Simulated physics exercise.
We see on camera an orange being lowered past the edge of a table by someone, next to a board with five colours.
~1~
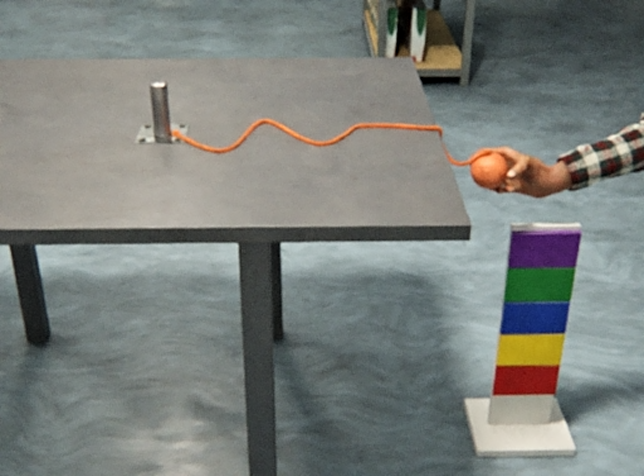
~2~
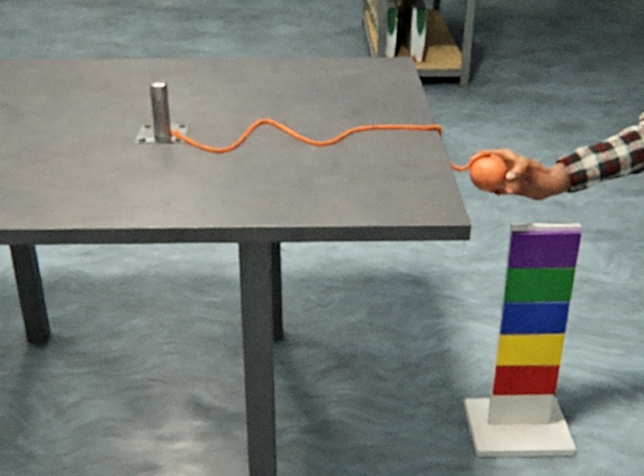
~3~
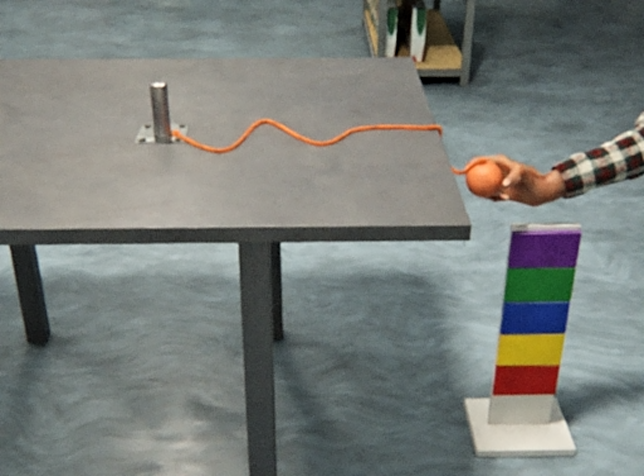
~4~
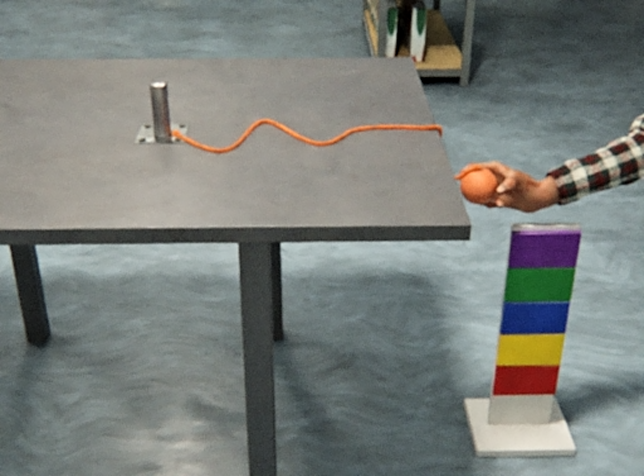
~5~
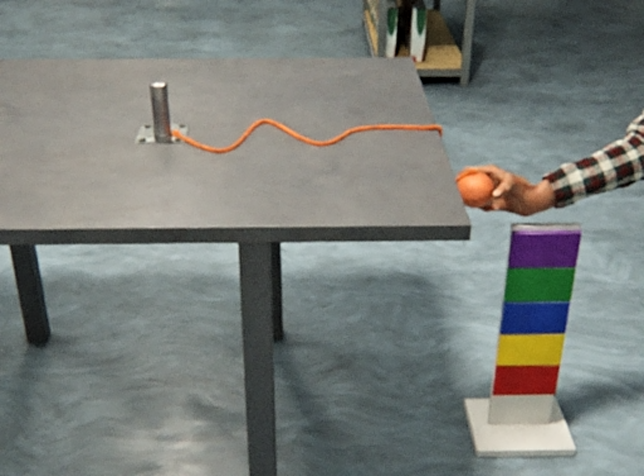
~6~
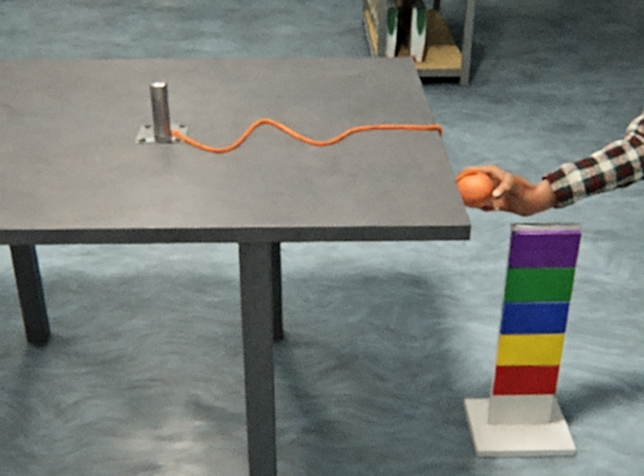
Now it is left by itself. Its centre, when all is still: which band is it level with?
It is level with the blue band.
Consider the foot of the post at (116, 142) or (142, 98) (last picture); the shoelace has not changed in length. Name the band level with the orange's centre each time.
Going case by case, it's green and then green.
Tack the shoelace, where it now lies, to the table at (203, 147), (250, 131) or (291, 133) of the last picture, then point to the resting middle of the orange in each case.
Going through the three tries, you get (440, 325), (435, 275) and (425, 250).
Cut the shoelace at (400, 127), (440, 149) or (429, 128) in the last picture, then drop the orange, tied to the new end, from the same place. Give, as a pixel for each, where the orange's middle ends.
Respectively (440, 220), (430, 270) and (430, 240).
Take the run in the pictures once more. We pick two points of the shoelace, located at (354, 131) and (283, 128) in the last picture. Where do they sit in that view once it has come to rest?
First one: (442, 165); second one: (360, 137).
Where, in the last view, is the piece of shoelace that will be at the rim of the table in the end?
Around (343, 137).
Early on, orange near (425, 283); level with green.
Midway, orange near (429, 326); level with blue.
Finally, orange near (435, 326); level with blue. The shoelace holds its middle at blue.
